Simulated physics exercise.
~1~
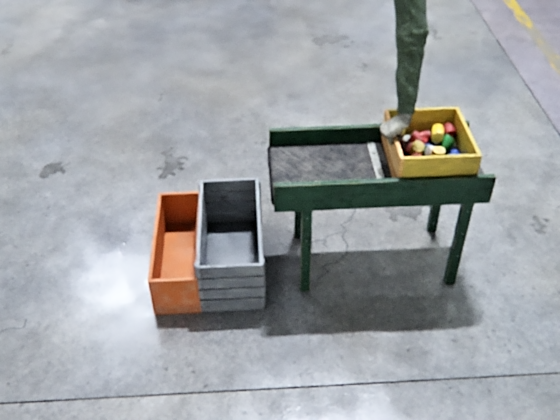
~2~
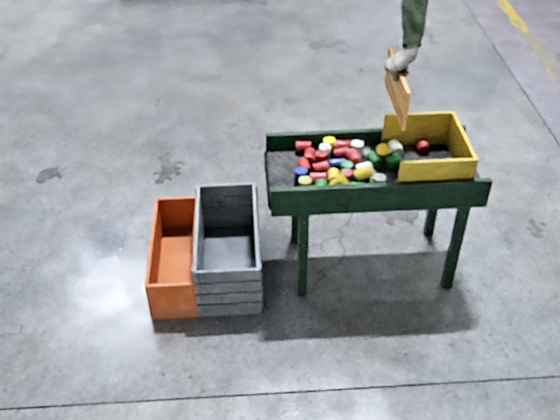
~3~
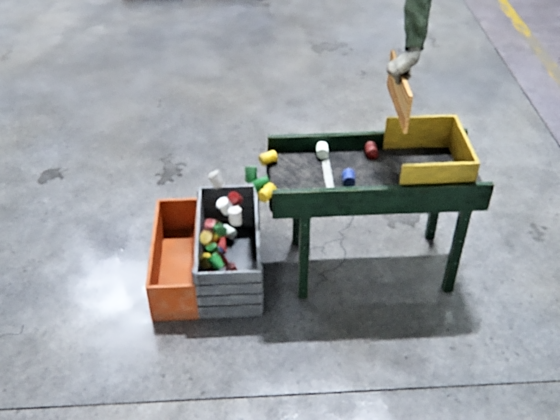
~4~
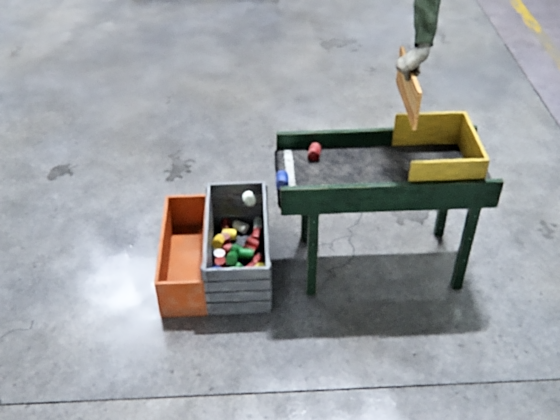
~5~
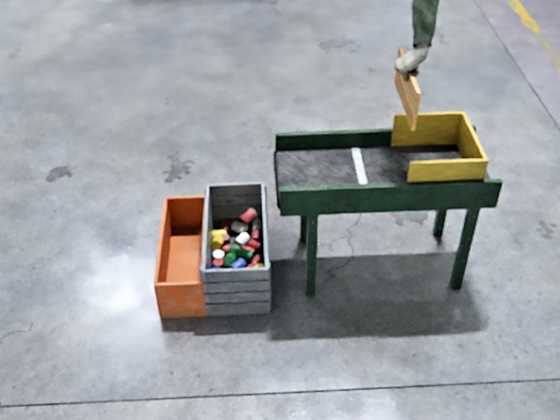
At the start, a green-sleeved arm reaches down to a yellow pen of small, colourful containers on the right end of a dark belt with green sides. The arm lifts a wooden gate, and the containers spread leftward along the belt in a loose crowd, with one still in the pen. They then tumble off the left end into the nearer grey tub, leaving a few stragglers behind. The last ones follow as a white stripe moves along the belt. Finally, the belt and pen are empty, the containers lie heaped in the grey tub, and the orange tote beyond remains empty.
